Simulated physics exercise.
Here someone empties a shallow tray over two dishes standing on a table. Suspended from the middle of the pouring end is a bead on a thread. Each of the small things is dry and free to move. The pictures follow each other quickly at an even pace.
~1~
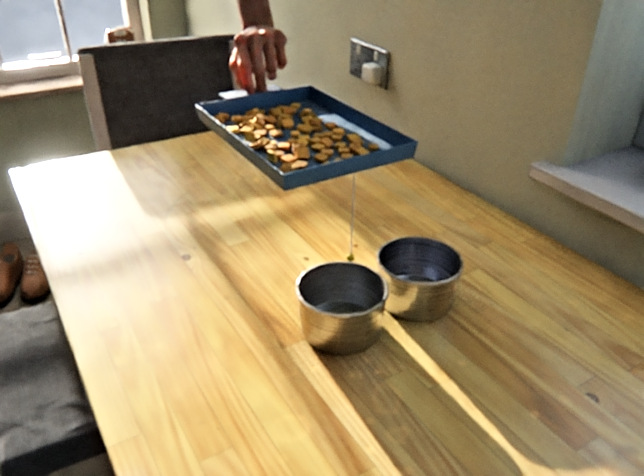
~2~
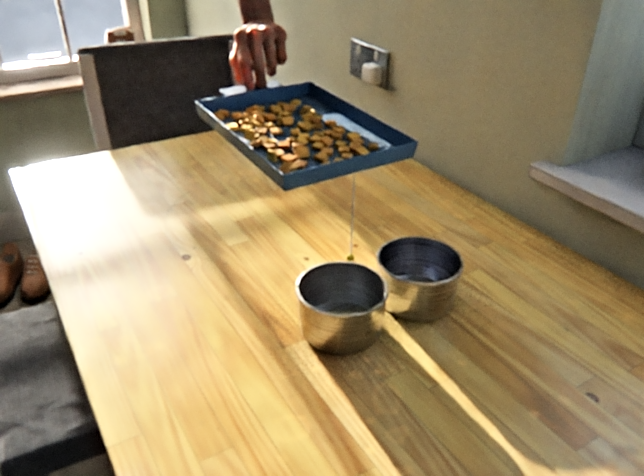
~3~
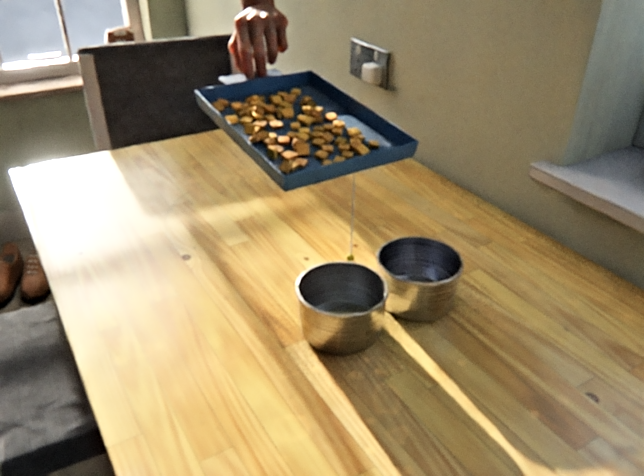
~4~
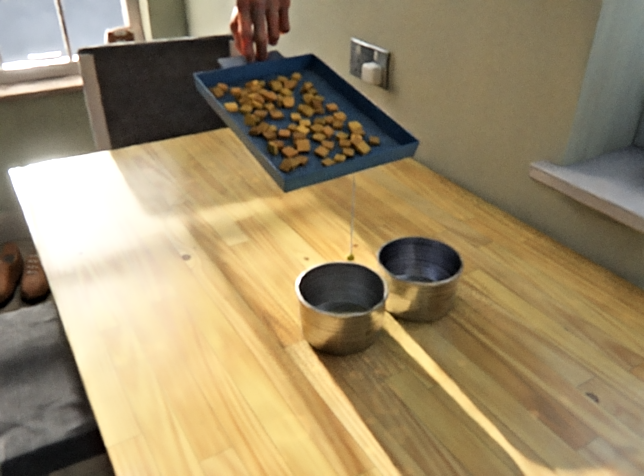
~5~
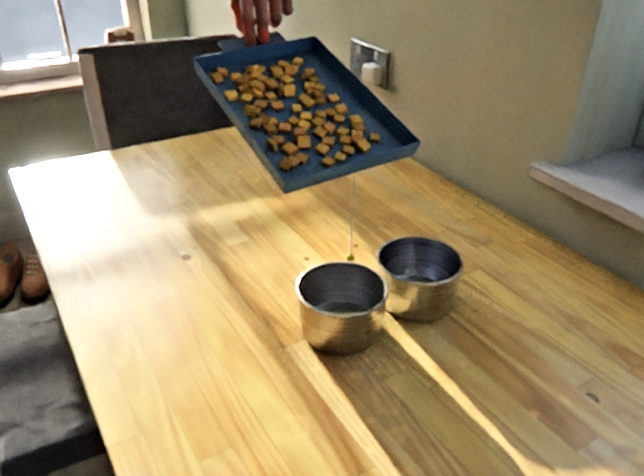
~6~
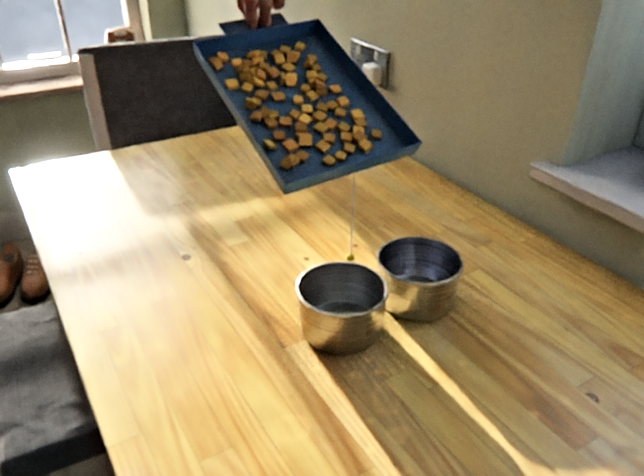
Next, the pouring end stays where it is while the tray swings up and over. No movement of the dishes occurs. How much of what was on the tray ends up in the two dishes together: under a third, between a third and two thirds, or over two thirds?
The dishes end up with a third to two thirds of the load.
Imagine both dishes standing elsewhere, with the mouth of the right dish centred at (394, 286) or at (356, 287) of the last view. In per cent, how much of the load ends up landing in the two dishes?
Approximately 90 percent, followed by approximately 70 percent.
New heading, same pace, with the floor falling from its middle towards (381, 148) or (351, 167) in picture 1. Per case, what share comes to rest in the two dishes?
You'd see roughly 70 per cent the first time and 60 per cent the second.
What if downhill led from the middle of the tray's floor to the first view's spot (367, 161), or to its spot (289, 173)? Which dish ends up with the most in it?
Try one: The right-side dish. Try two: The left-side dish.
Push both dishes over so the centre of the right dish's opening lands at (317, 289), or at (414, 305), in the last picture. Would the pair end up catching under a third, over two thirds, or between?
Trial 1 - the middle third. Trial 2 - between a third and two thirds.
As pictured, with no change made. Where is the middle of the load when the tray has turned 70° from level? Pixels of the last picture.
Around (331, 143).
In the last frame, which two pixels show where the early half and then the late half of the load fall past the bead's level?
The opening part goes through (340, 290); what follows goes through (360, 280).
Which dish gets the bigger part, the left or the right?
That's going to be the one at left.
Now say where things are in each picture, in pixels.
Corners of the pouring end near (284, 173) and (415, 141), level; middle of the load near (295, 134), cereal squares; left dish near (367, 329); right dish near (445, 297); bead on its thread near (351, 257), in the first picture.
Corners of the pouring end near (285, 173) and (415, 141), level; middle of the load near (295, 132), in the second picture.
Corners of the pouring end near (285, 175) and (415, 141), tipped barely, lowest at the left corner; middle of the load near (296, 126), in the third picture.
Corners of the pouring end near (286, 177) and (416, 141), tipped a little, lowest at the left corner; middle of the load near (296, 117), in the fourth picture.
Corners of the pouring end near (286, 179) and (418, 141), tipped clearly, lowest at the left corner; middle of the load near (297, 109), in the fifth picture.
Corners of the pouring end near (287, 182) and (419, 141), tipped clearly, lowest at the left corner; middle of the load near (298, 100); left dish near (367, 329); right dish near (445, 297), in the sixth picture.
Shortly afterwards, tray tipped steeply; all but a few on the tray; only a few in the air.
Next, tray tipped past a quarter turn; near two thirds on the tray; a little in the left dish; a little outside both; a little in the air.
Some moments later, tray tipped past a quarter turn; near half in the left dish; only a few in the right dish; near half outside both.
In the end, tray tipped past a quarter turn; near half in the left dish; only a few in the right dish; near half outside both.
